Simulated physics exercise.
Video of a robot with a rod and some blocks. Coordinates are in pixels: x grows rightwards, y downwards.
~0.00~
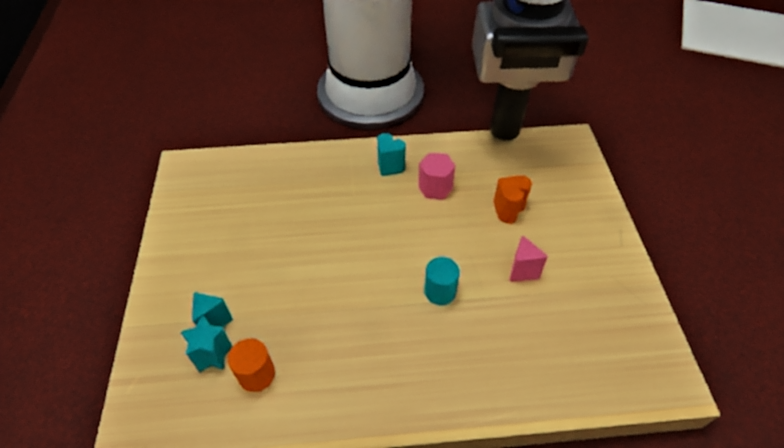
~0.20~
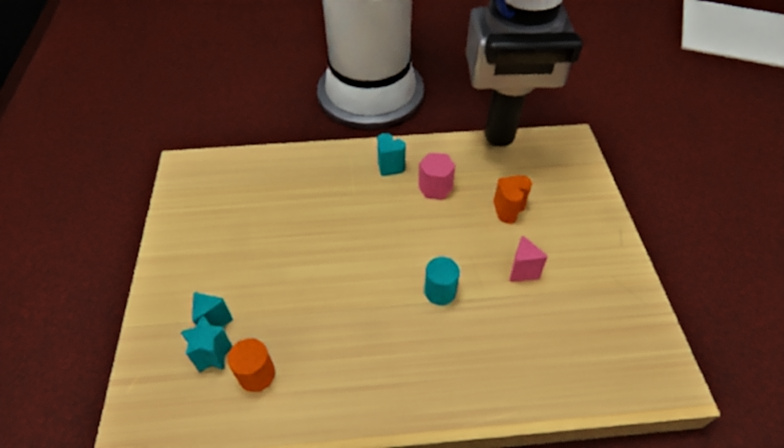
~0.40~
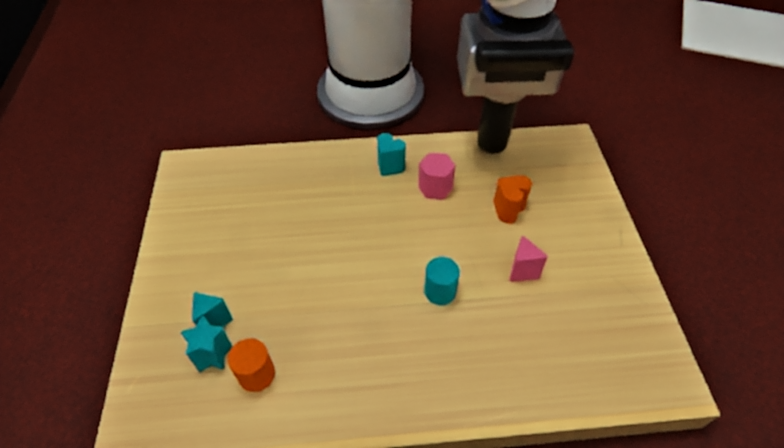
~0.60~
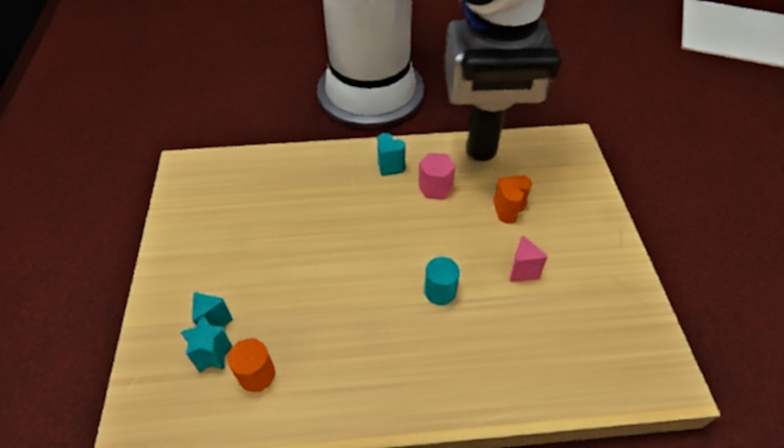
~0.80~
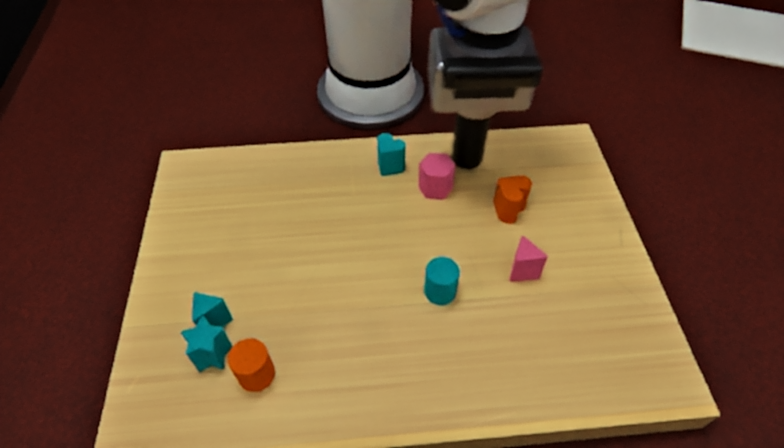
We see a robot arm with a dark rod at the back of a wooden board scattered with turquoise, pink and orange blocks; the rod moves left and slightly forward, nearing the pink hexagonal block, while the blocks stay still.
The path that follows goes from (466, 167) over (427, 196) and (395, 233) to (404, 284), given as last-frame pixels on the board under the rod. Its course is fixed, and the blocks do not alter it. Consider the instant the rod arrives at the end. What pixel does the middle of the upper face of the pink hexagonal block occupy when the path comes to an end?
Just about (359, 253).
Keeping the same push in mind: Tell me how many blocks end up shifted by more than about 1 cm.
The way I see it, the answer is one.
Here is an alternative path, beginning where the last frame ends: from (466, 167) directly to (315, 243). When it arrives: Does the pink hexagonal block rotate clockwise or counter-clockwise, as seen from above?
If we look at it from overhead, the pink hexagonal block pivots counter-clockwise.
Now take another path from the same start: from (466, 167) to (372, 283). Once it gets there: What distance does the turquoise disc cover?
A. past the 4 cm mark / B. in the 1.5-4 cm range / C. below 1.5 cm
The answer is C.
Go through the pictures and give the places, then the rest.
The first frame shows lower end of the rod at (505, 132), tops of blocks, pink hexagonal block at (437, 164), turquoise disc at (443, 270).
The second frame shows rod at (500, 137), blocks as before.
The third frame shows rod at (492, 144), blocks as before.
The fourth frame shows rod at (481, 151), blocks as before.
The fifth frame shows rod at (467, 159), pink hexagonal block at (437, 164), turquoise disc at (443, 270).
On the path given first. One third of the way, rod at (427, 188); pink hexagonal block at (407, 192), turned 20° anticlockwise.
Two thirds of the way, rod at (395, 226); pink hexagonal block at (370, 232), turned 15° anticlockwise.
At the end, rod at (405, 277); pink hexagonal block at (359, 253), turned 40° clockwise; turquoise disc not moved.
